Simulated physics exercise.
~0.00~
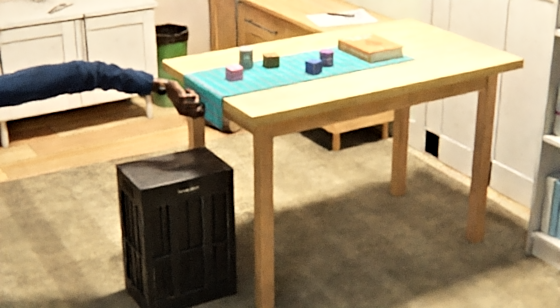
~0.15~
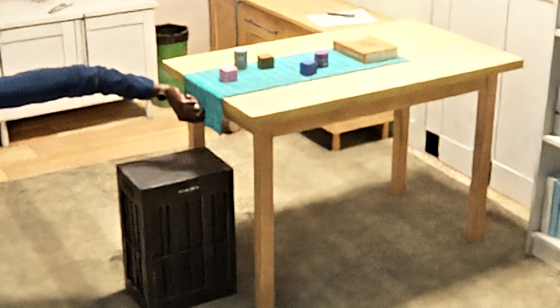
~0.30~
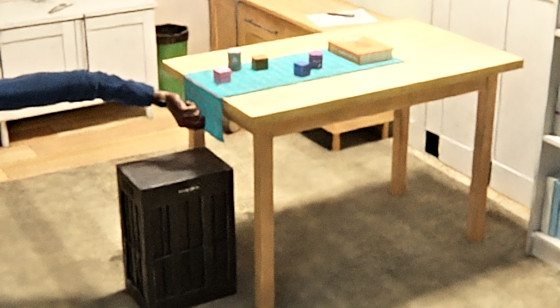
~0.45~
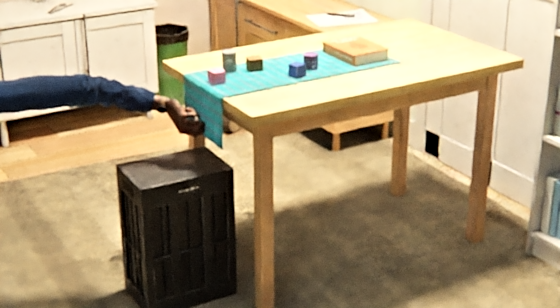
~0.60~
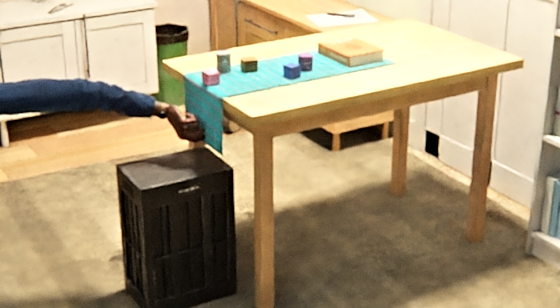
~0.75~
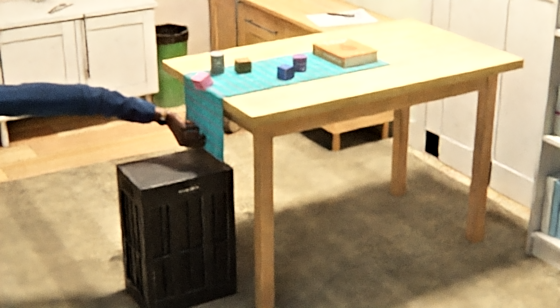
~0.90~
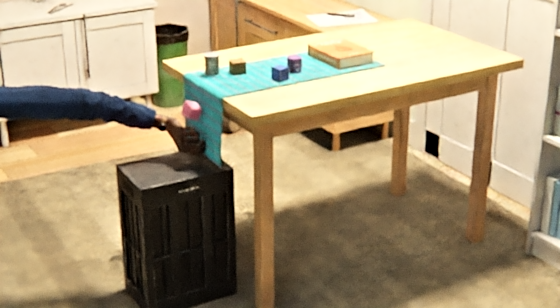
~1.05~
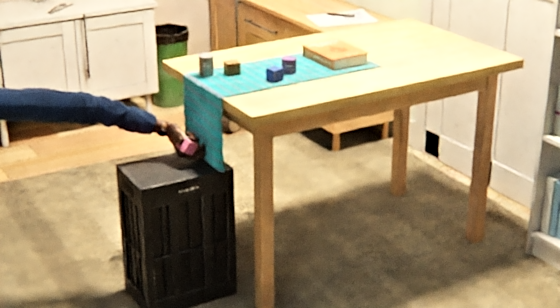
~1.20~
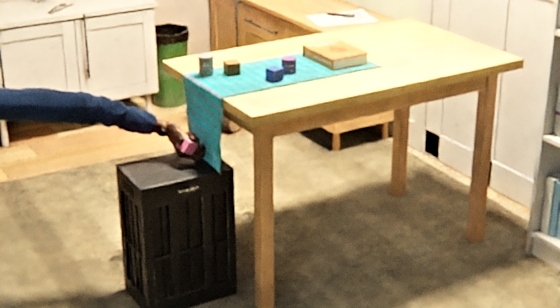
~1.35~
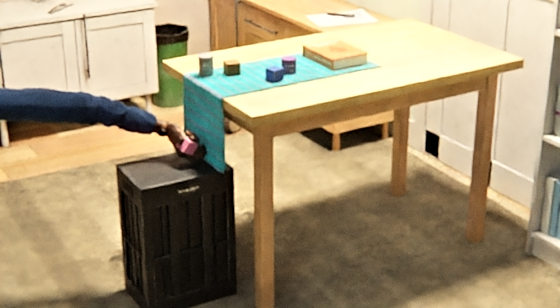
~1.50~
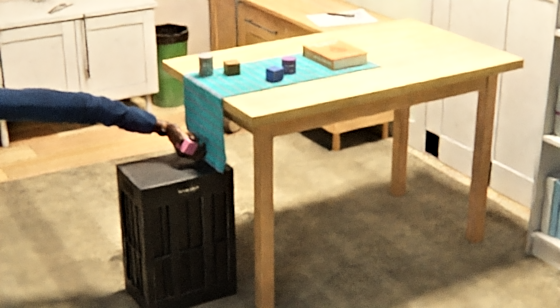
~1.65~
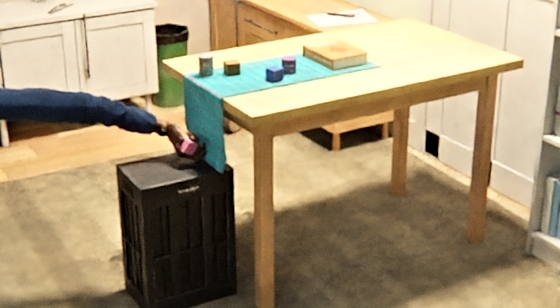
Hand pulling a turquoise scarf down toward a black crate, tipping the pink cube off the table while other objects stay up.
